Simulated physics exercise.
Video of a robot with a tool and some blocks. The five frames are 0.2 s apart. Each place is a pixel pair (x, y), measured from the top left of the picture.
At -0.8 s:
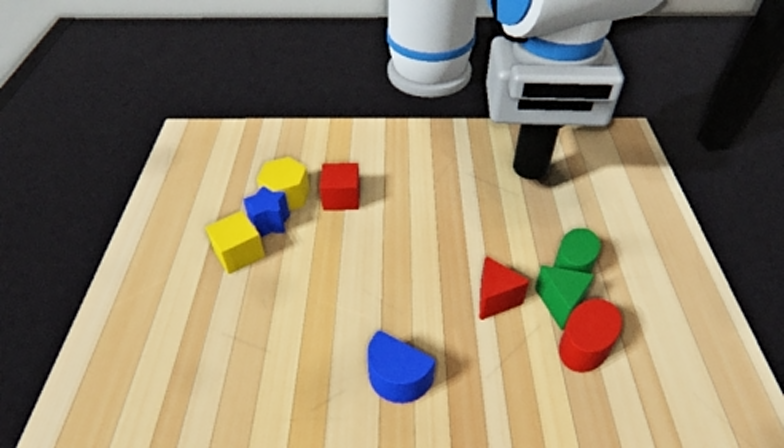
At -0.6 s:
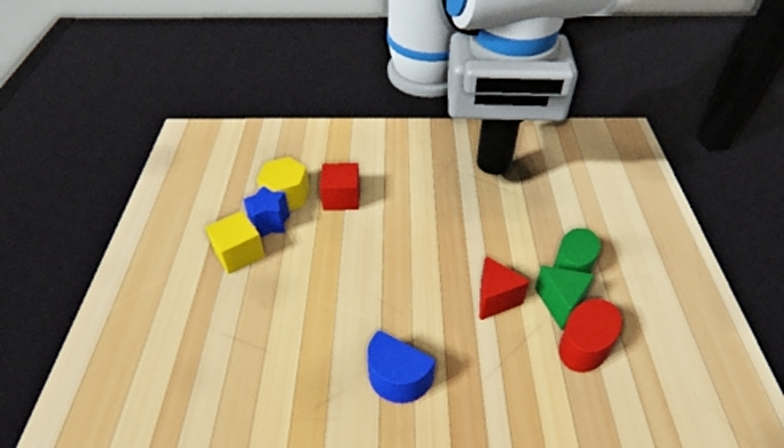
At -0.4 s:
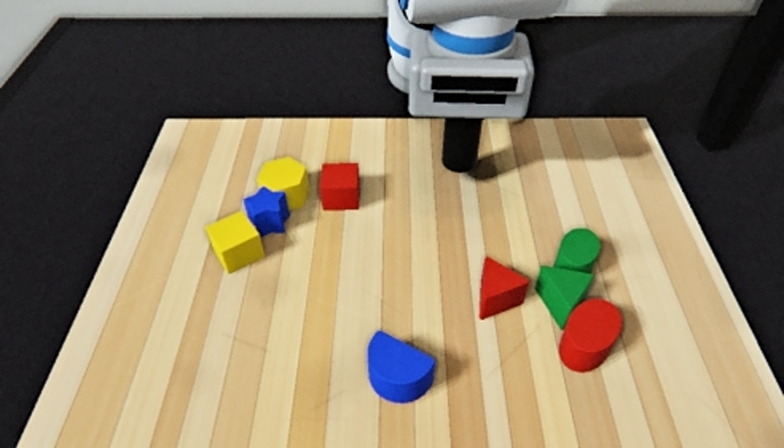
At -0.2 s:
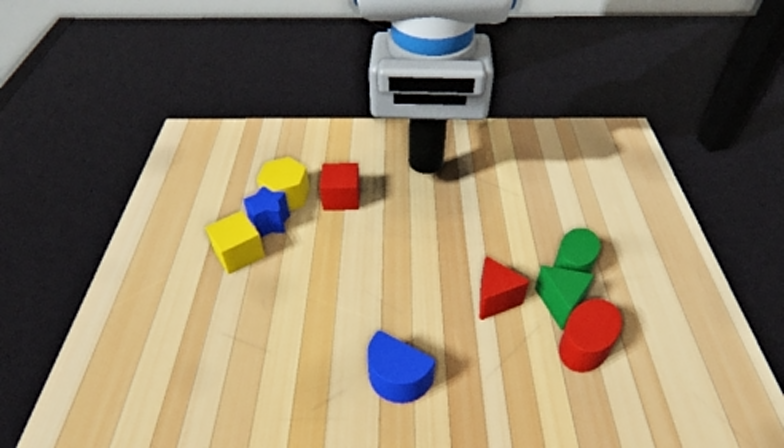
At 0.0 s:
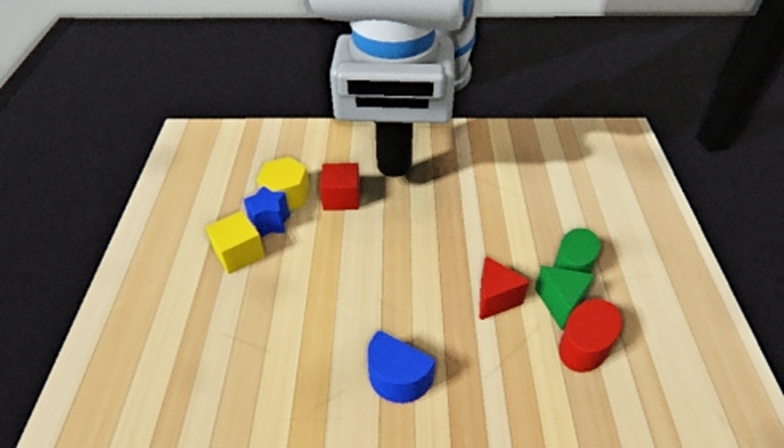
A white and blue robot arm with a dark, rod-like tool slides steadily leftward along the far edge of a striped wooden board on a black table, seen from above at an angle by a still camera. Yellow, blue and red blocks cluster at upper left, a blue half-round block lies near the front, and red and green ones sit at right. The tool moves close beside the red cube, while every block stays still.
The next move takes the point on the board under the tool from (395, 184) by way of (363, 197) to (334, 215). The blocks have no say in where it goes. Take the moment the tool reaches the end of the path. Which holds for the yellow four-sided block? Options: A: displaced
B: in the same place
Option B.
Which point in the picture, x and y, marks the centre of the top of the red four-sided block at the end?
For the centre of its top, I'd go with (292, 188).
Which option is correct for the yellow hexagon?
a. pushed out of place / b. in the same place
The answer is a.
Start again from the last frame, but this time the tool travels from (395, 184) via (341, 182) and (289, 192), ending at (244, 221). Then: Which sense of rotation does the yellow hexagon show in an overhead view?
Viewed from the top, it goes clockwise.
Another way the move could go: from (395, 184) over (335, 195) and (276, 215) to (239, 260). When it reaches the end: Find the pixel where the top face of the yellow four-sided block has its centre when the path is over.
That would be at about pixel (197, 261).
On the path given first. Halfway along, tool (361, 181); red four-sided block (324, 179).
At the end, tool (332, 198); yellow four-sided block still; blue star-shaped block (252, 201), turned 35° anticlockwise; yellow hexagon (261, 172), turned 15° clockwise; red four-sided block (292, 188), turned 25° clockwise.
